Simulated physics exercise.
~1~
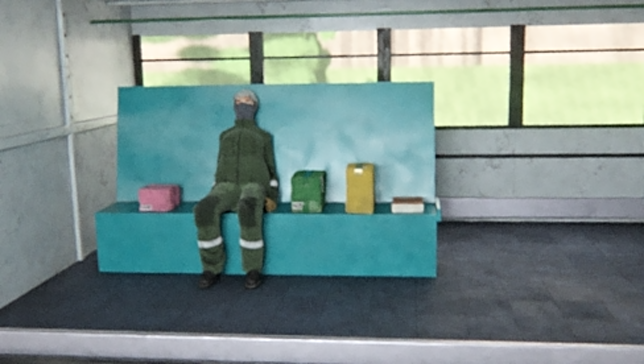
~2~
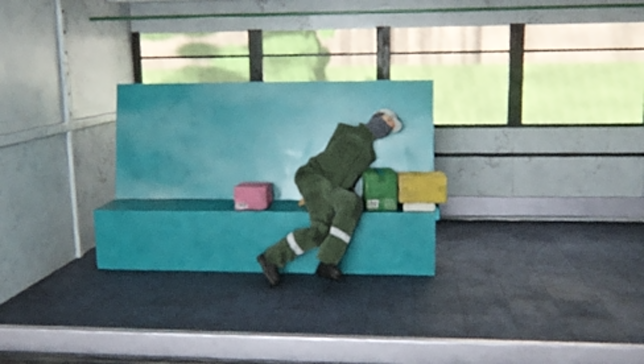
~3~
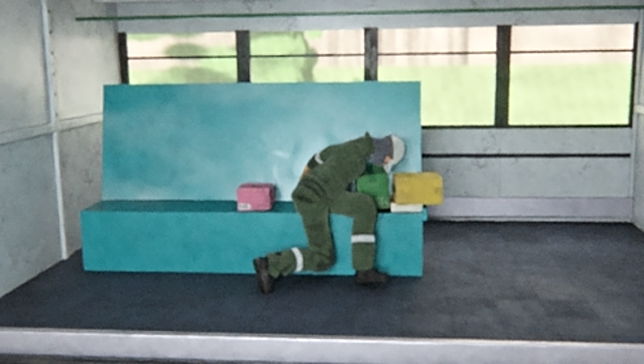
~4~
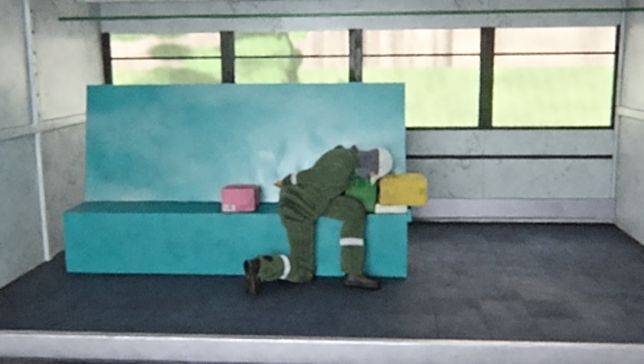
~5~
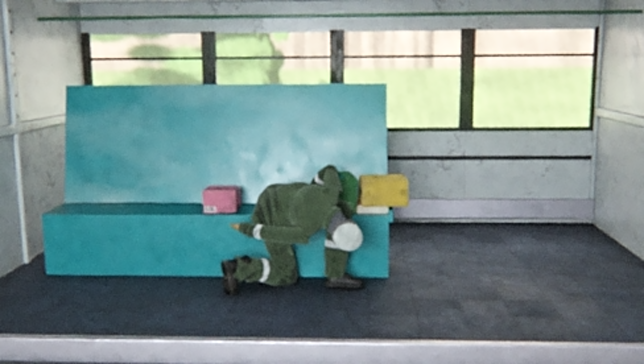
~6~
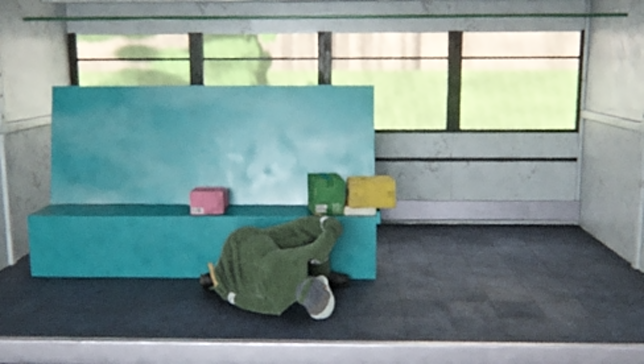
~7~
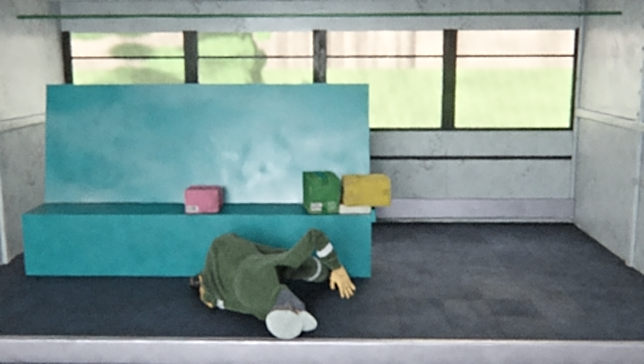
A passenger in green overalls sitting on a teal bench lurched to the right as the pink, green, yellow and orange items slid that way, the yellow one tipping over, then slumped forward off the seat and ended crumpled on the floor, everything else still on the bench.
